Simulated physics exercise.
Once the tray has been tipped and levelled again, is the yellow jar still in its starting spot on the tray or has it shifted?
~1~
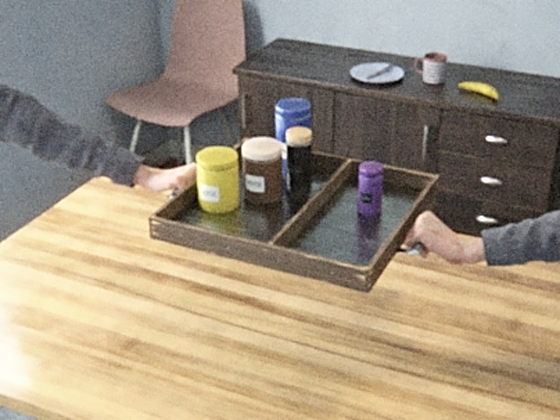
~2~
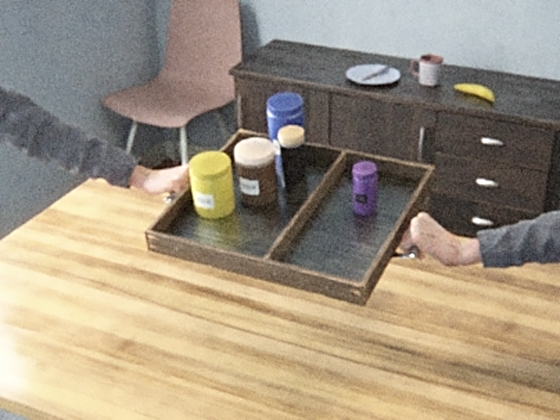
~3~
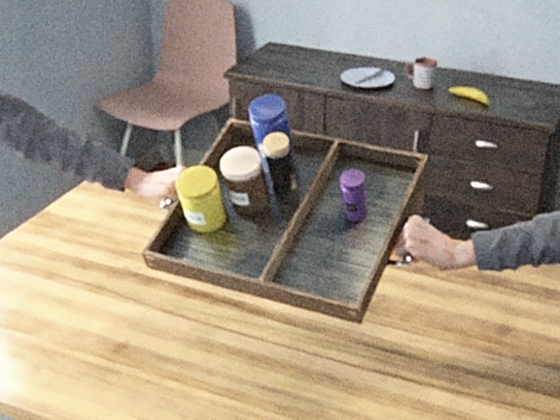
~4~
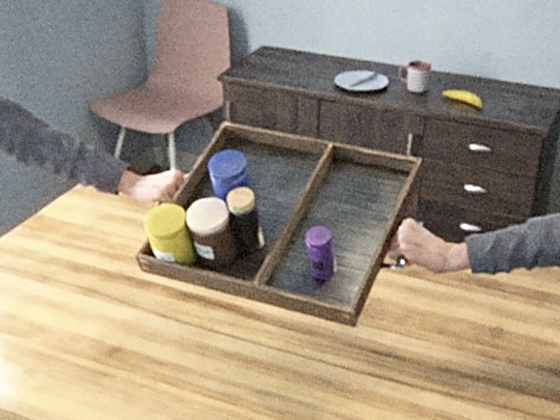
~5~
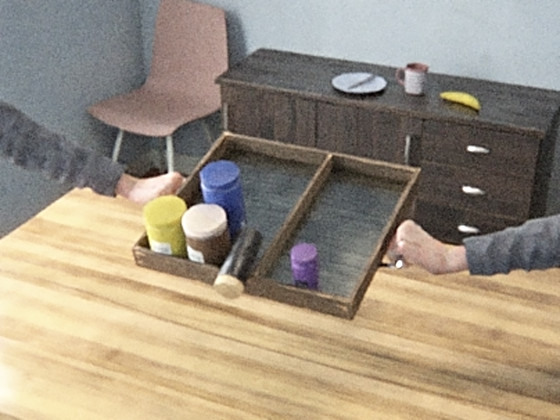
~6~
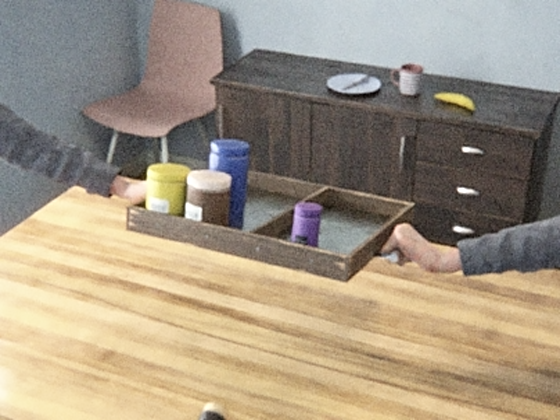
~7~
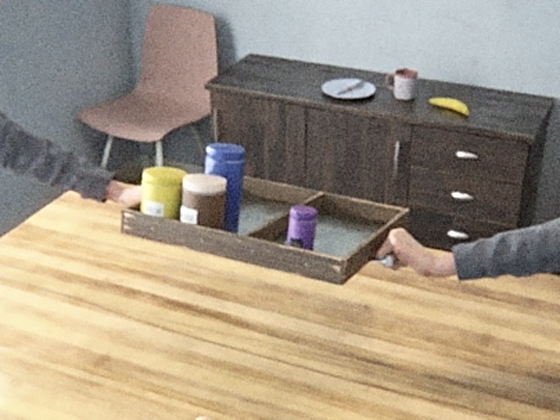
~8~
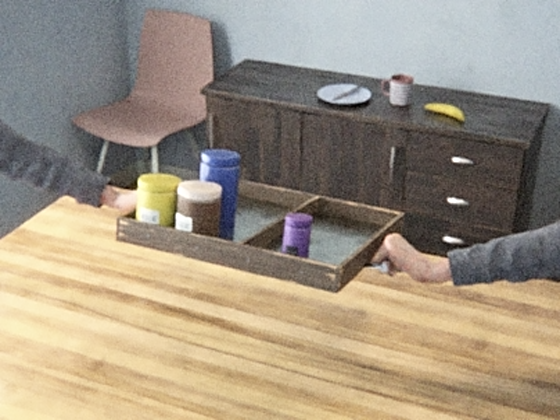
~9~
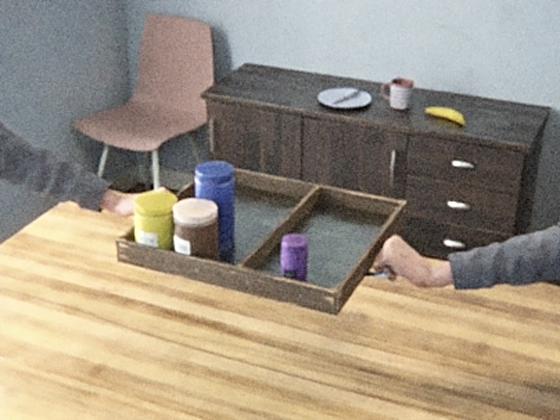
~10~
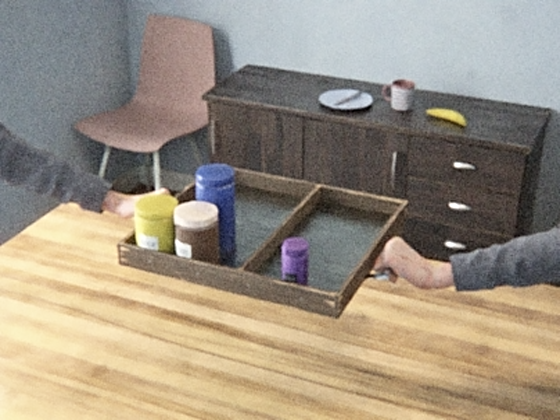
It has shifted. The yellow jar slides toward the near rim as the tray tips and is still standing there at the end.
